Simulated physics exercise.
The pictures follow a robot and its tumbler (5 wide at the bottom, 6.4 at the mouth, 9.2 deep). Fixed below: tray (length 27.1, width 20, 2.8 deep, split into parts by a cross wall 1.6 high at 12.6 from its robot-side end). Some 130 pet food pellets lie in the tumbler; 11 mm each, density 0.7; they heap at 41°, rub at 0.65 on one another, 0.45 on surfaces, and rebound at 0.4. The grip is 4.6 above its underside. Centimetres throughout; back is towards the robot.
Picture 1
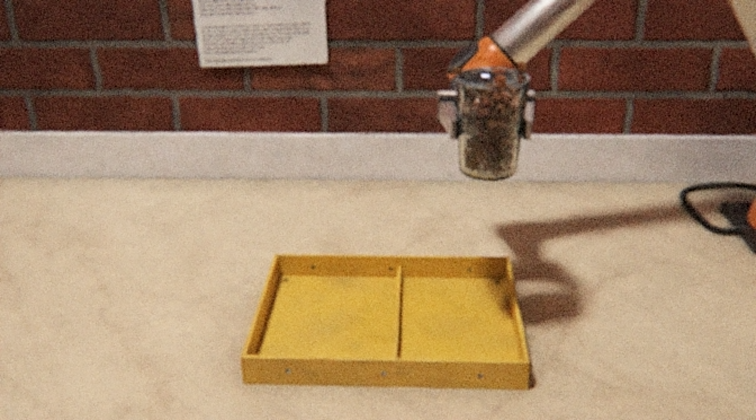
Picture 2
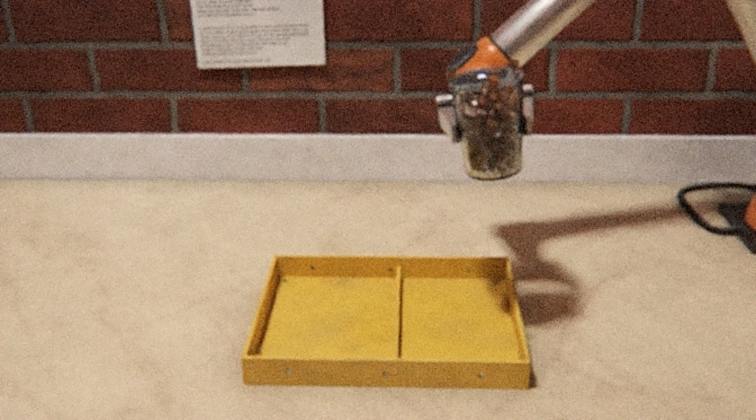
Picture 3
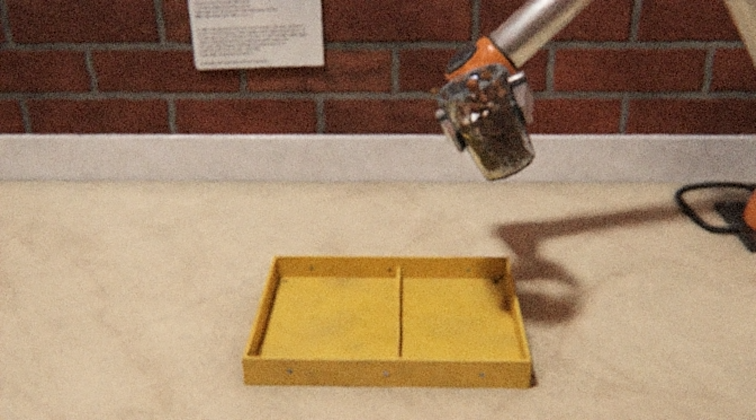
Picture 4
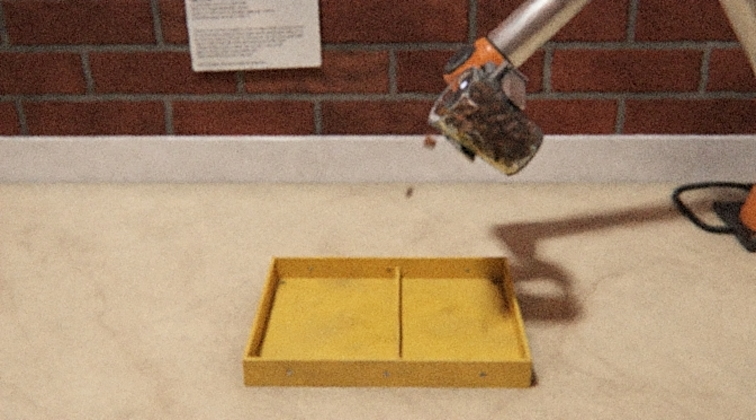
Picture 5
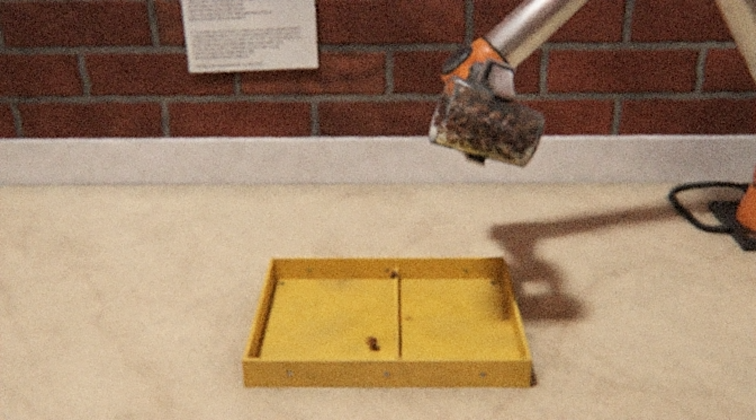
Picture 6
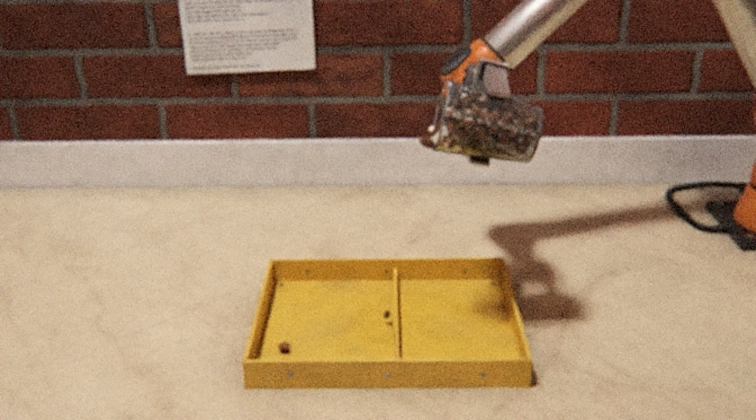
A robot arm tilted a clear tumbler of brown pellets over to the left above a divided yellow tray, and a couple of pellets dropped out and landed in the tray's left part.
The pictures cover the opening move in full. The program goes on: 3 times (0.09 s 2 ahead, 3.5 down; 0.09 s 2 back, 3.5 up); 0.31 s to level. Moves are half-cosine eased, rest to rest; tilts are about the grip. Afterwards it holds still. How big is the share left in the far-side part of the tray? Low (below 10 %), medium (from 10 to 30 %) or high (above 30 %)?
A medium share, from 10 to 30 %, ends in the far-side part of the tray.
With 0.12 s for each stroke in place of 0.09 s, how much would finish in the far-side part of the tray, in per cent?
It would be near 5 per cent.
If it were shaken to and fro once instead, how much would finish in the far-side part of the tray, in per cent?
It would be near 5 per cent.
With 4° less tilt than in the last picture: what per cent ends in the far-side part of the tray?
About 15 per cent.
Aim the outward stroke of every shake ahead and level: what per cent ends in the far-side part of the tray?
Some 60 per cent.
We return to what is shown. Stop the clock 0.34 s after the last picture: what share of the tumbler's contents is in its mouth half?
About 50 per cent.
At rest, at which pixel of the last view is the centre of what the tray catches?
Around (326, 320).
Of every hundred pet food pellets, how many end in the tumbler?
About 75 per cent.
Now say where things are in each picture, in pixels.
In the first picture, tumbler middle at (490, 126), level; upper third of the load around (492, 106), from x 455 to 520, top at y 65; 132 in the tumbler.
In the second picture, tumbler middle at (490, 126), tilted 7° forward; upper third of the load around (493, 105), from x 450 to 515, top at y 65.
In the third picture, tumbler middle at (490, 126), tilted 27° forward; upper third of the load around (488, 105), from x 435 to 525, top at y 75.
In the fourth picture, tumbler middle at (490, 126), tilted 50° forward; upper third of the load around (485, 109), from x 410 to 530, top at y 85; 130 in the tumbler, 2 in flight or on a rim.
In the fifth picture, tumbler middle at (489, 126), tilted 70° forward; upper third of the load around (480, 112), from x 375 to 530, top at y 95; 130 in the tumbler, 2 in the far-side part.
In the sixth picture, tumbler middle at (488, 126), tilted 77° forward; upper third of the load around (489, 114), from x 285 to 530, top at y 100; 130 in the tumbler, 2 in the far-side part.
Then, 0.34 s later, tilted 77° forward, highest piece 25 above the table; 117 in the tumbler, 5 in the far-side part, 10 in flight or on a rim.
Then, 0.68 s later, tilted 44° forward, highest piece 25 above the table; 102 in the tumbler, 23 in the far-side part, 7 in flight or on a rim.
Then, 1.05 s later, level, highest piece 27 above the table; 102 in the tumbler, 28 in the far-side part, 2 in the robot-side part.
Then, 2.10 s later, level, highest piece 27 above the table; 102 in the tumbler, 28 in the far-side part, 2 in the robot-side part.
At rest, 102 in the tumbler, 28 in the far-side part, 2 in the robot-side part. That is 21 % in the far-side part of the tray.
